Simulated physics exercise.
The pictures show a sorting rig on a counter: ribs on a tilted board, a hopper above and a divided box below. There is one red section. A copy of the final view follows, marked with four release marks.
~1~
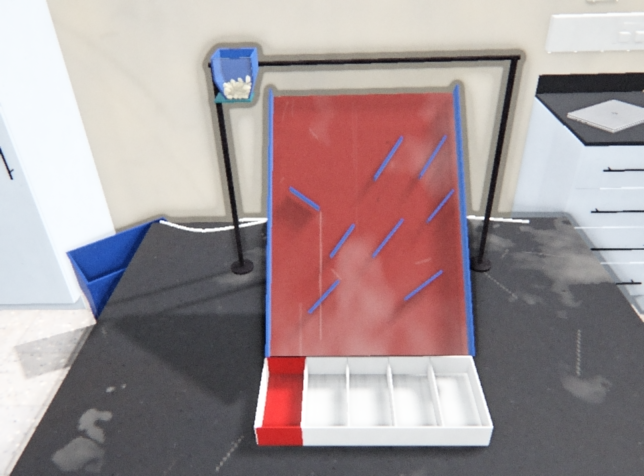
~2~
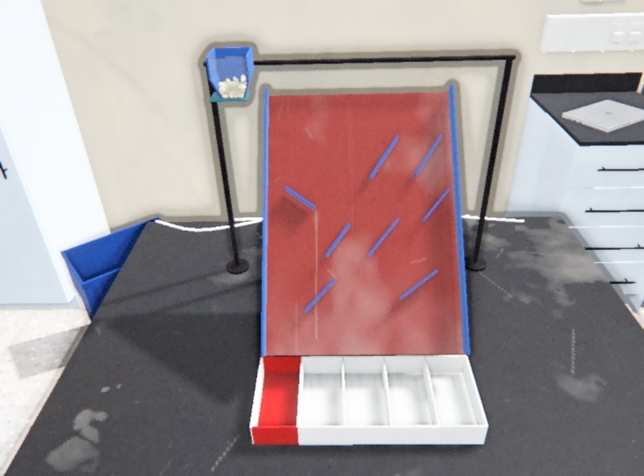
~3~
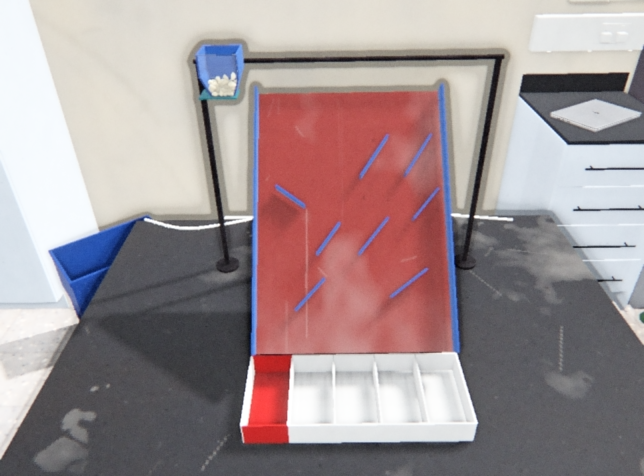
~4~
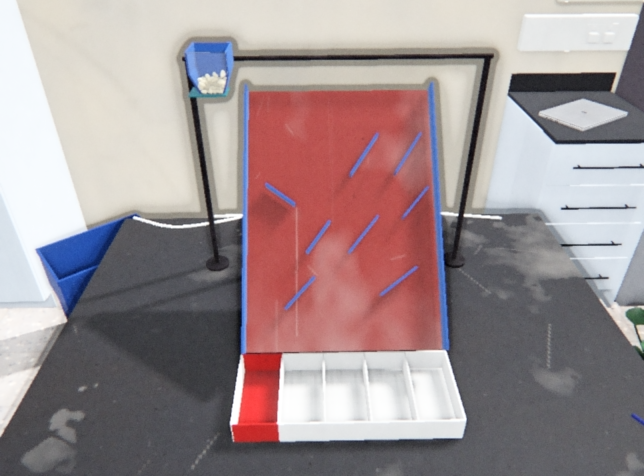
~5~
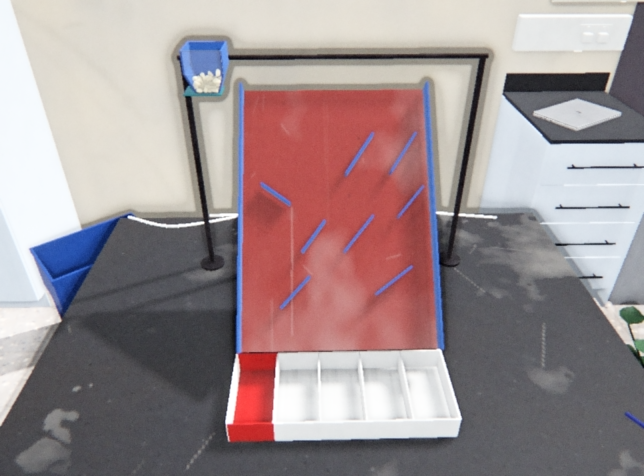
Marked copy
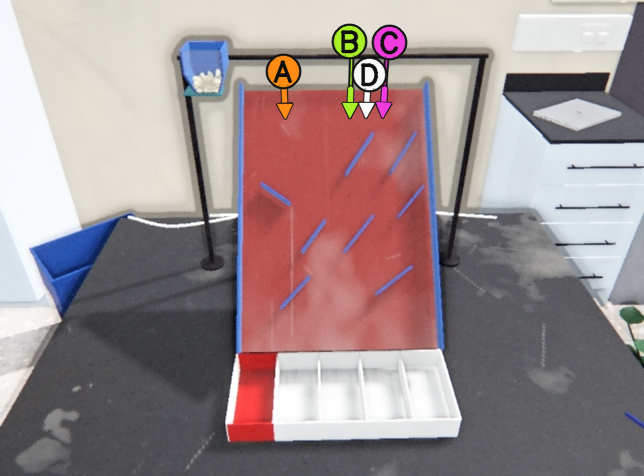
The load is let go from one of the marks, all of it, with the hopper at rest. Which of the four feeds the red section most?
Mark A does it best.
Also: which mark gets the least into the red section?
That is mark C.
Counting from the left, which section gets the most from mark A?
It is the first one.
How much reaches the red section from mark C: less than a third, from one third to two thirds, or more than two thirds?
It is less than a third.
On the marked copy, mark A meets the board at (285, 113); mark B meets the board at (349, 112); mark C meets the board at (383, 112); mark D meets the board at (366, 112).
For mark A, nearly all in the red section.
For mark B, about two thirds in the red section, about a quarter in other sections, a small part outside the box.
For mark C, a small part in the red section, most in other sections.
For mark D, about two thirds in the red section, about a third in other sections.
